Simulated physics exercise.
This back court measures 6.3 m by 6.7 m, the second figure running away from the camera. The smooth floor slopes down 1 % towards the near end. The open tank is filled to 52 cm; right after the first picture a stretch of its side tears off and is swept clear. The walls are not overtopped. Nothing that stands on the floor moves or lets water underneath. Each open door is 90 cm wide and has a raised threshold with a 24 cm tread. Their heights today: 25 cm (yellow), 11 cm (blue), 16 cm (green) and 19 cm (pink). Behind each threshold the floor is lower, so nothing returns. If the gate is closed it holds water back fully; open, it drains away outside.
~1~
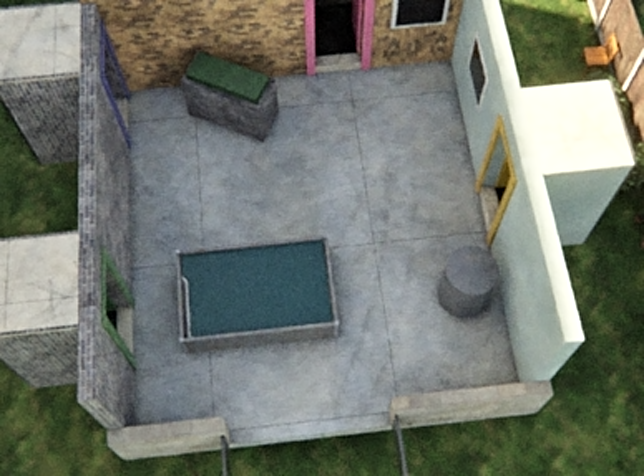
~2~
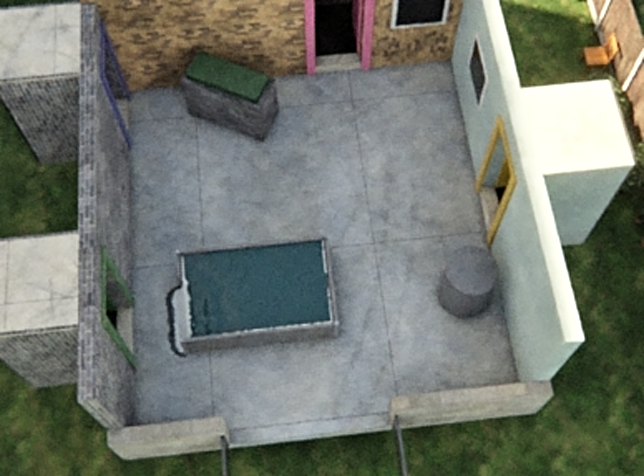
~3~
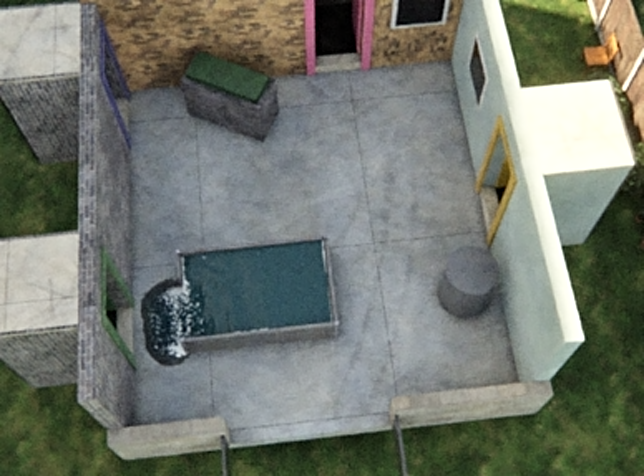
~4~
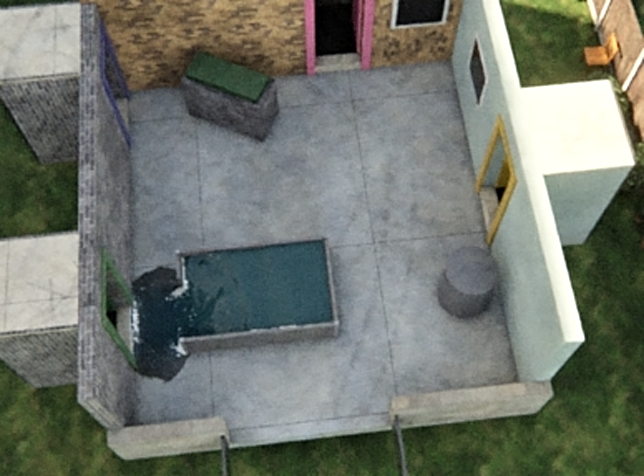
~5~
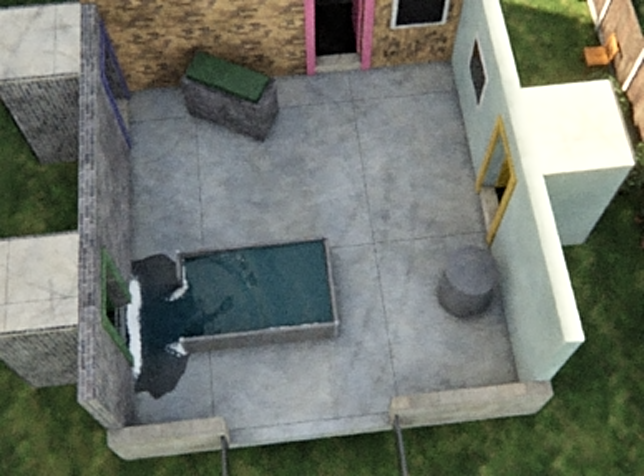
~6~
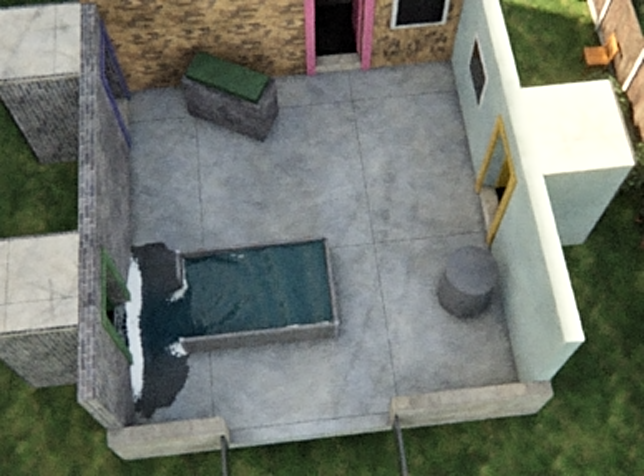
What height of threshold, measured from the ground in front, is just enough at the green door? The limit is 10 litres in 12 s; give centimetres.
It would have to be roughly 36 cm high.
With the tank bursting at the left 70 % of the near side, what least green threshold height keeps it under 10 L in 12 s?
About 5.5 cm.
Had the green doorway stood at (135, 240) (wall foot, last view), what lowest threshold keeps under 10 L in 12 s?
About 5.0 cm.
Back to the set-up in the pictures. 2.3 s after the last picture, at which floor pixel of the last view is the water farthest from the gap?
Near (128, 92).
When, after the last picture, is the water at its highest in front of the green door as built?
Near 1.0 s.
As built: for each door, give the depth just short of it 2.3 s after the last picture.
In cm: Yellow 0, blue 3, green 27, pink 0.
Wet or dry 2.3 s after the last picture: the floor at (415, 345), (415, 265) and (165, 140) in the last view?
In that order: Still dry, not reached, wet.
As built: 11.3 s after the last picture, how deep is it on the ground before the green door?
Roughly 6.5 cm deep.
Then, 0.7 s after the last picture water covers 10 % of the floor, deepest (38 cm) near (134, 332); 37 cm at the green door, 83 litres in over its 16 cm threshold.
Then, 2.3 s after the last picture water covers 35 % of the floor, deepest (30 cm) near (136, 428); 27 cm at the green door, 253 litres in over its 16 cm threshold.
Then, 11.3 s after the last picture water covers 80 % of the floor, deepest (8 cm) near (136, 439); 6 cm at the green door, 291 litres in over its 16 cm threshold.
At the green door as built, the water peaked near 37 cm, 0.9 s after the last picture.
Run again over the same 12 s with other heights there, 56 litres in over 29.5 cm, 1 litre over 39.5 cm. The limit of 10 litres is kept from about 36 cm up.
